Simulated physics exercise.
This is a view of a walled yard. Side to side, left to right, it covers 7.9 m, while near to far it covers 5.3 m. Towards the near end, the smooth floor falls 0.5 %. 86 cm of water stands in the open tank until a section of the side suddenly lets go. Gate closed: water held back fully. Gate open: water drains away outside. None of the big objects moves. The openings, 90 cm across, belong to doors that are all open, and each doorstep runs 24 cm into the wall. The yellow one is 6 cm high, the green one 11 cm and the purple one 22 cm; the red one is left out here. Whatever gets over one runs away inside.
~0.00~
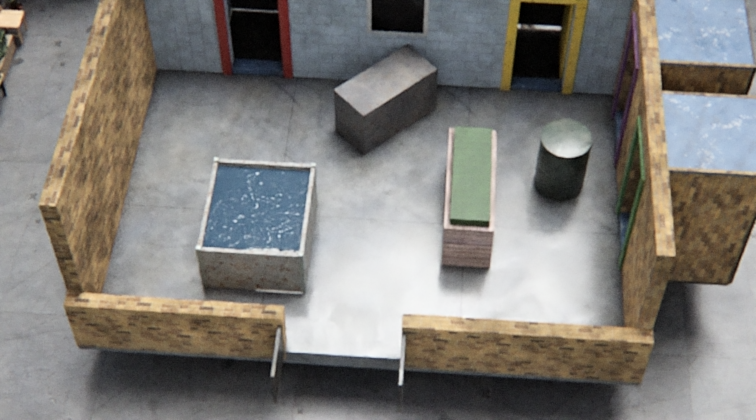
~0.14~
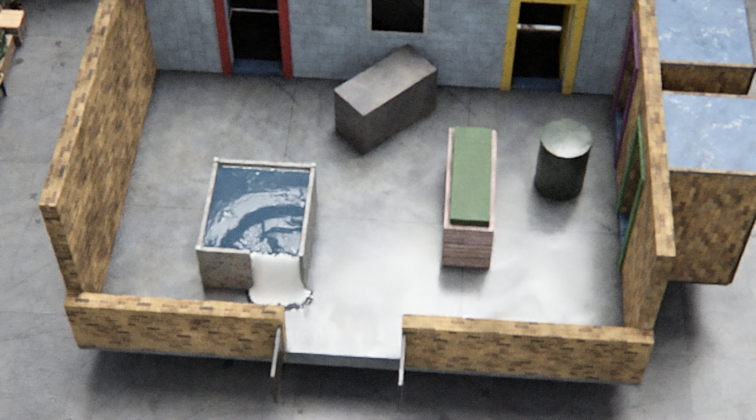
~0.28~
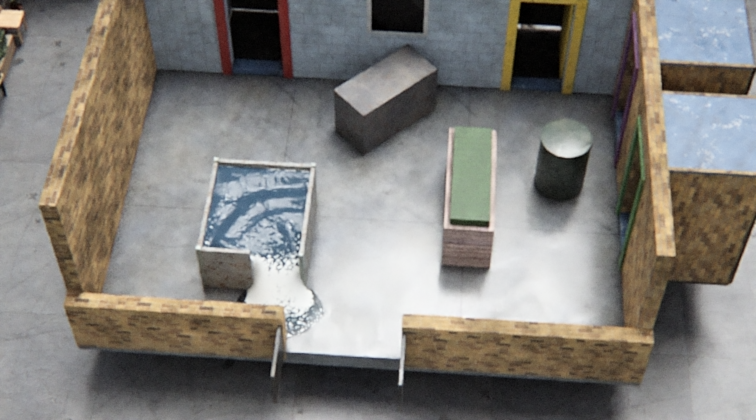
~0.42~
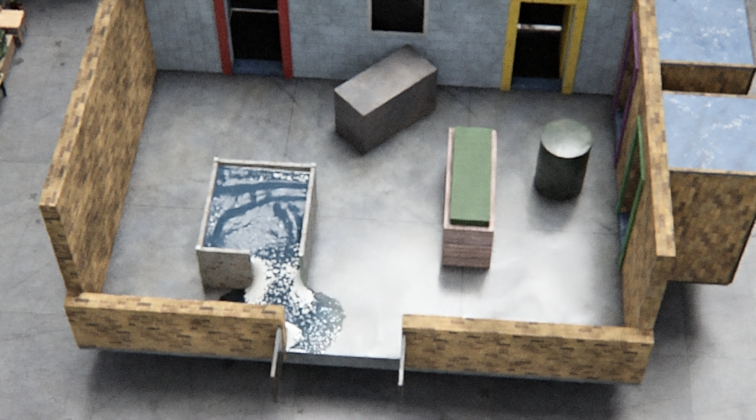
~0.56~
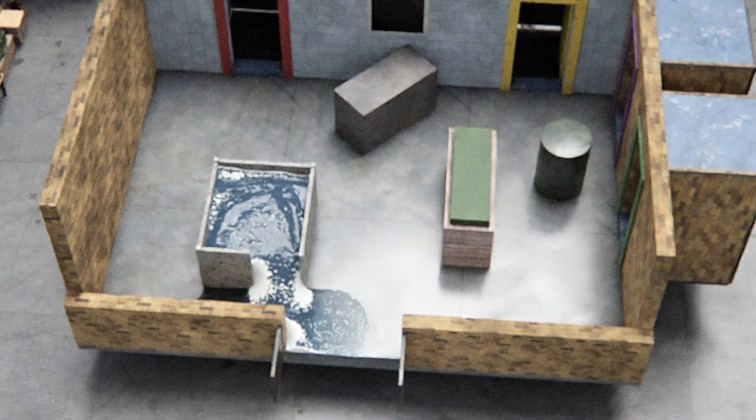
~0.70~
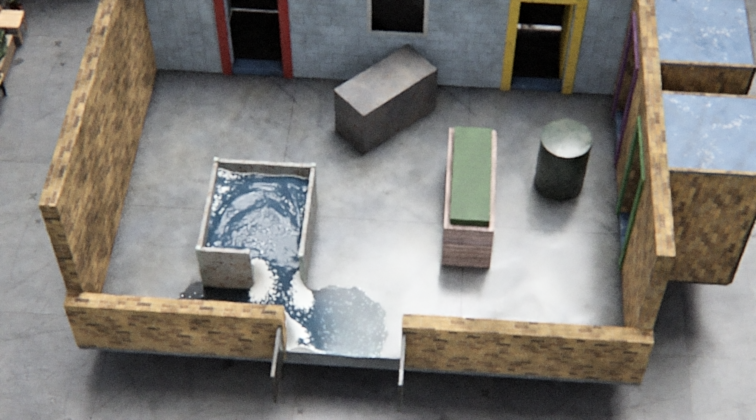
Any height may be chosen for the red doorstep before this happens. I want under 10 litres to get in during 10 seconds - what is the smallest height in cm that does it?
You would need about 5.5 cm.
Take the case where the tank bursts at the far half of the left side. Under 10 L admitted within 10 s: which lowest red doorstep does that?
I'd say close to 11.0 cm.
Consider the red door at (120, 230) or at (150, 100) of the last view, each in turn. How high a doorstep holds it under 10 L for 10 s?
Around 9.5 and 5.0 cm respectively.
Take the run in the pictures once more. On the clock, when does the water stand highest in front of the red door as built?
Near 6.0 seconds.
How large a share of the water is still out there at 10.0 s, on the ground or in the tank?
Remaining share: Around 54 %.
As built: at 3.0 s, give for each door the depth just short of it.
In cm - red: 0, yellow: 0, green: 0, purple: 0.
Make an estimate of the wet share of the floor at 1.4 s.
Around 15 per cent of the free floor.
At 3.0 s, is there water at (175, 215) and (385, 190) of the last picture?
Note: Point one reached; point two not yet reached.
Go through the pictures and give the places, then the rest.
The open tank at (258, 209) is whole and still, 86 cm deep; the red door at (254, 33) is dry, in the first frame.
The front is at a hidden place, 0.4 m from the gap at (277, 276); 0.2 m2 of floor is wet, 86 cm left at the back, in the second frame.
Water pours out at (277, 278) and has run 0.9 m, to a hidden place; about 11 cm deep outside, 86 cm at the back, in the third frame.
The gap is at (277, 278), the front 1.1 m out at a hidden place; the back of the open tank holds 78 cm, in the fourth frame.
Water pours out at (277, 278) and has run 1.4 m, to a hidden place; about 8 cm deep outside, 73 cm at the back, in the fifth frame.
The front is at a hidden place, 1.6 m from the gap at (277, 278); 2.3 m2 of floor is wet, 74 cm left at the back; the red door at (254, 33), 4.5 m from the gap, is still 4.5 m from the nearest water, in the sixth frame.
After 1.4 s water covers 15 % of the floor, deepest (54 cm) near (276, 326); it has not reached the red door.
After 3.0 s water covers 30 % of the floor, deepest (32 cm) near (276, 326); it has not reached the red door.
After 10.0 s water covers 60 % of the floor, deepest (8 cm) near (275, 336); 6 cm at the red door, 0 litres in over its 12 cm doorstep.
At the red door as built, the water arrived by 4.0 s and peaked near 8 cm at 5.8 s.
Run again over the same 10 s with other heights there, 20 litres in over 4.5 cm, 4 litres over 6.5 cm. The limit of 10 litres is kept from about 5.5 cm up.
